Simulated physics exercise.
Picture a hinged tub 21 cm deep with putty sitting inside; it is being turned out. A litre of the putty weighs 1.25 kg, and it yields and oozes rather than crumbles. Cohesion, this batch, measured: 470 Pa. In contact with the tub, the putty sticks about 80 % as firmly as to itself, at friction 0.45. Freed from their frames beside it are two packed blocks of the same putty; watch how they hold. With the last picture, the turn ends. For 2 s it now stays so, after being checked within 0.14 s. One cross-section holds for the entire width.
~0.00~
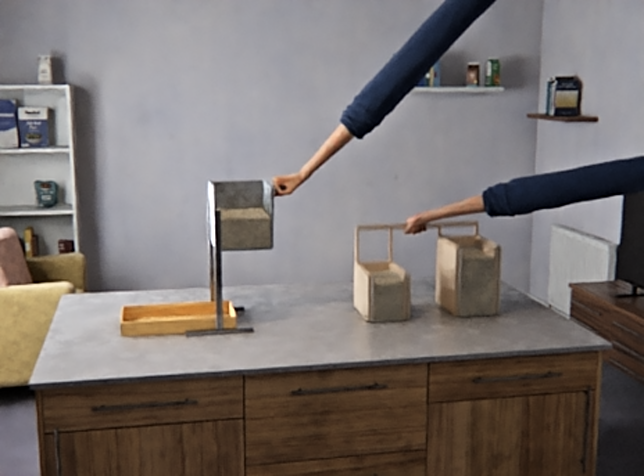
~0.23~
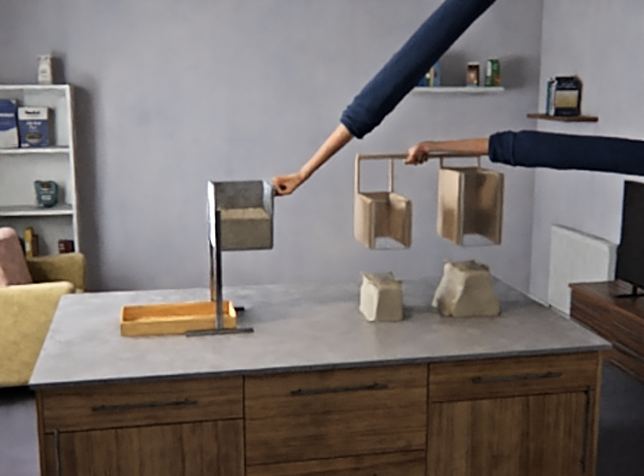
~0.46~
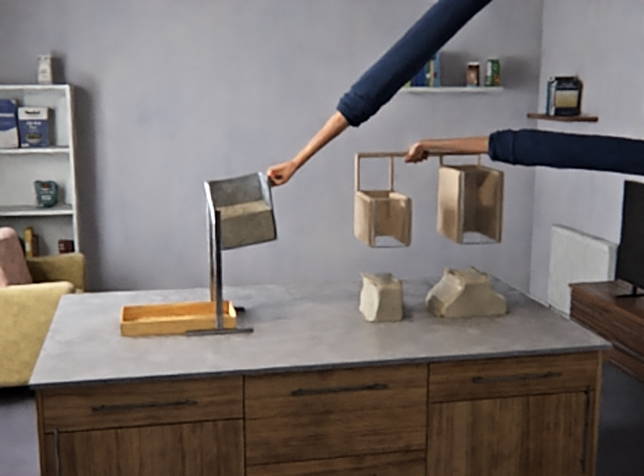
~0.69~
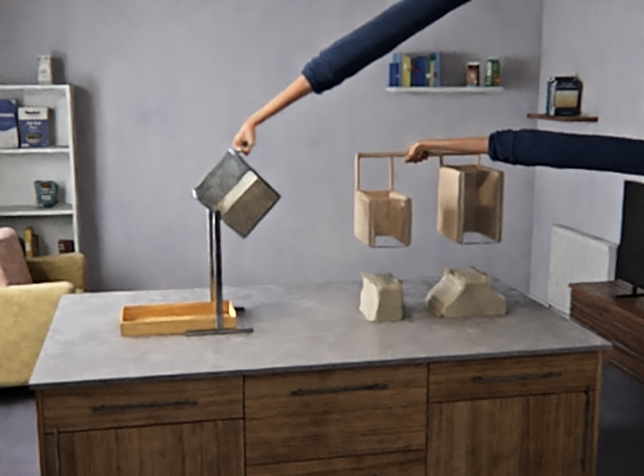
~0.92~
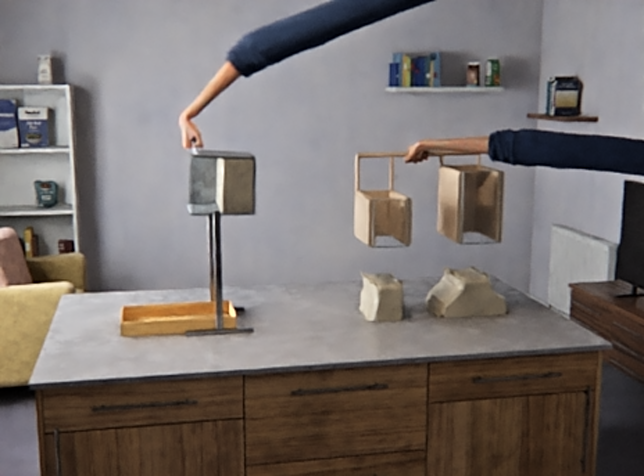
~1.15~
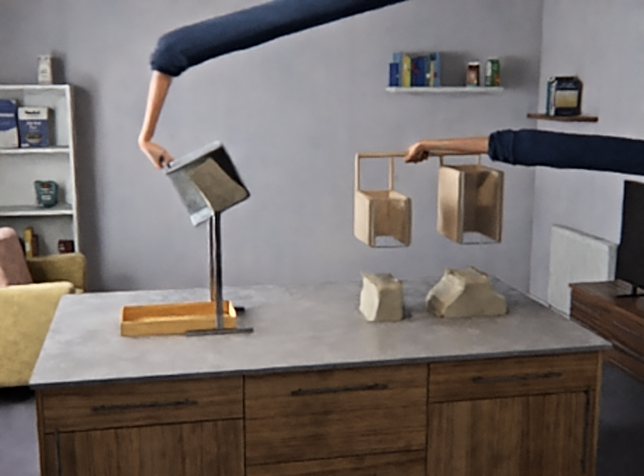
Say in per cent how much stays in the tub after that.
Close to 0 percent stays in.
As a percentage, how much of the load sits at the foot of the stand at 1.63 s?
I reckon around 60 % of it.
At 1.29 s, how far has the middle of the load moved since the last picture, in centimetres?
It has gone close to 10 cm.
After 1.29 s, the tub is at 117 degrees and holds 77 %.
After 1.46 s, the tub is at 117 degrees and holds 20 %.
After 1.63 s, the tub is at 117 degrees and holds 0 %.
After 1.80 s, the tub is at 117 degrees and holds 0 %.
After 3.15 s, the tub is at 117 degrees and holds 0 %.
